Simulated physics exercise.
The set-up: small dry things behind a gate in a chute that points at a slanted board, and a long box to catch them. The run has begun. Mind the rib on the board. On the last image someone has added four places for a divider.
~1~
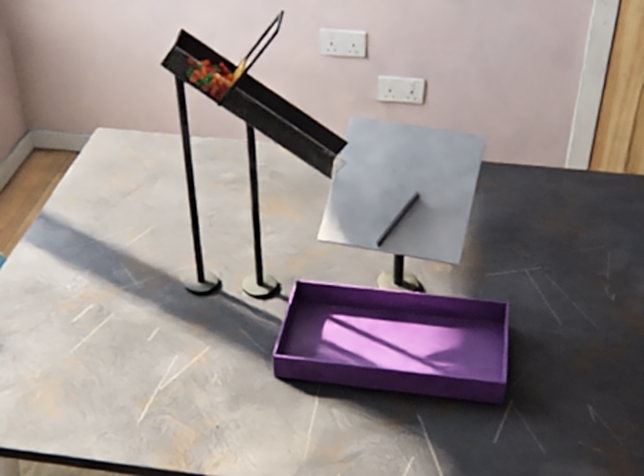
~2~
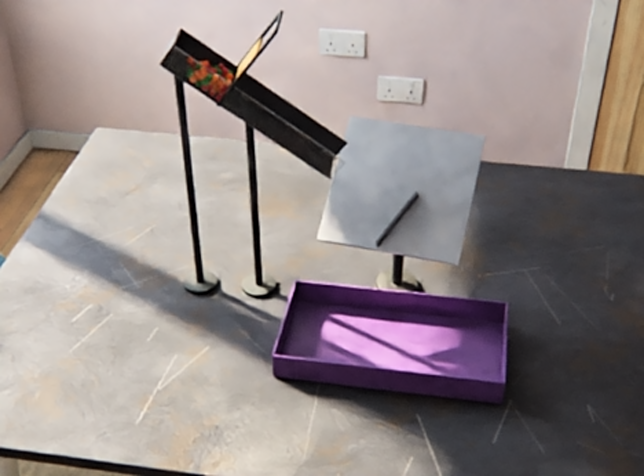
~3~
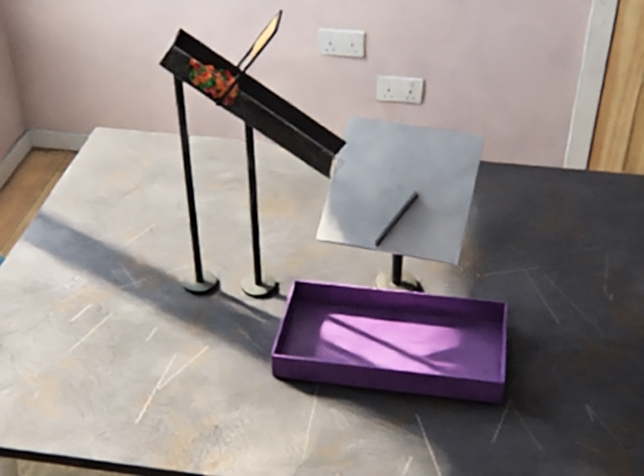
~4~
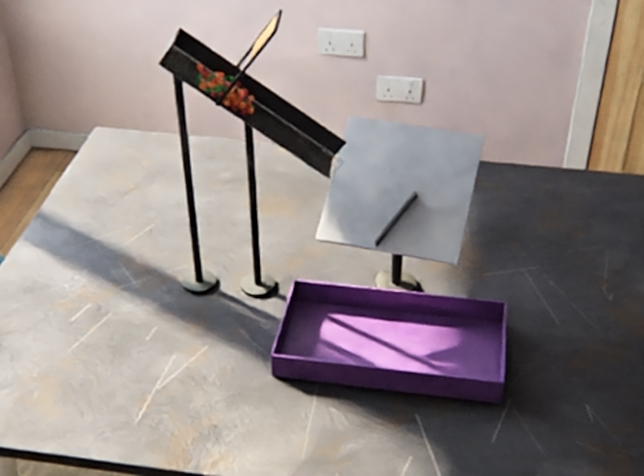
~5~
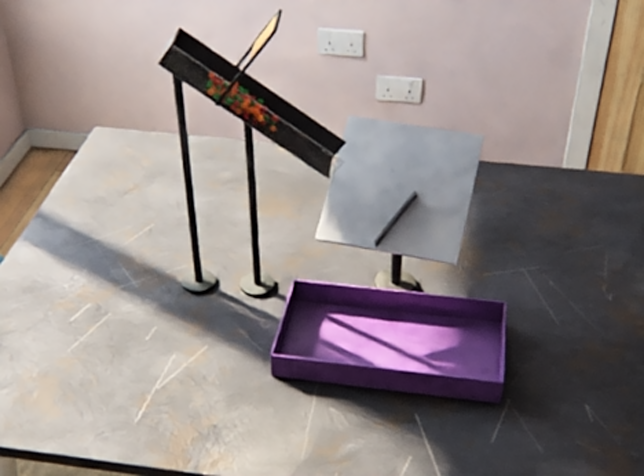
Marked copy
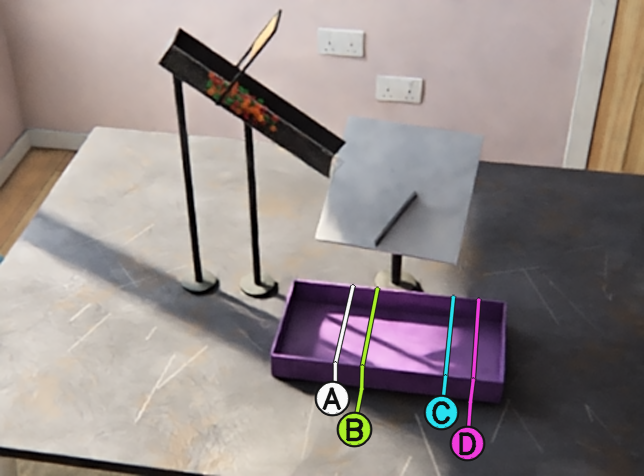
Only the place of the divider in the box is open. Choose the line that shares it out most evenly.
I would pick line A.
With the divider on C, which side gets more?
The left side.
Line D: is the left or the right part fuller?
More lands on the left.
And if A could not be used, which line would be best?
Here it is line B.
On the marked copy, line A crosses the front rim at (335, 362); line B crosses the front rim at (362, 365); line C crosses the front rim at (445, 375); line D crosses the front rim at (473, 378).
For line A, of what is caught, close to half on the left of the divider, close to half on the right.
For line B, of what is caught, the bulk on the left of the divider, close to a quarter on the right.
For line C, of what is caught, all but a few on the left of the divider, a small share on the right.
For line D, of what is caught, the whole lot on the left of the divider, none at all on the right.
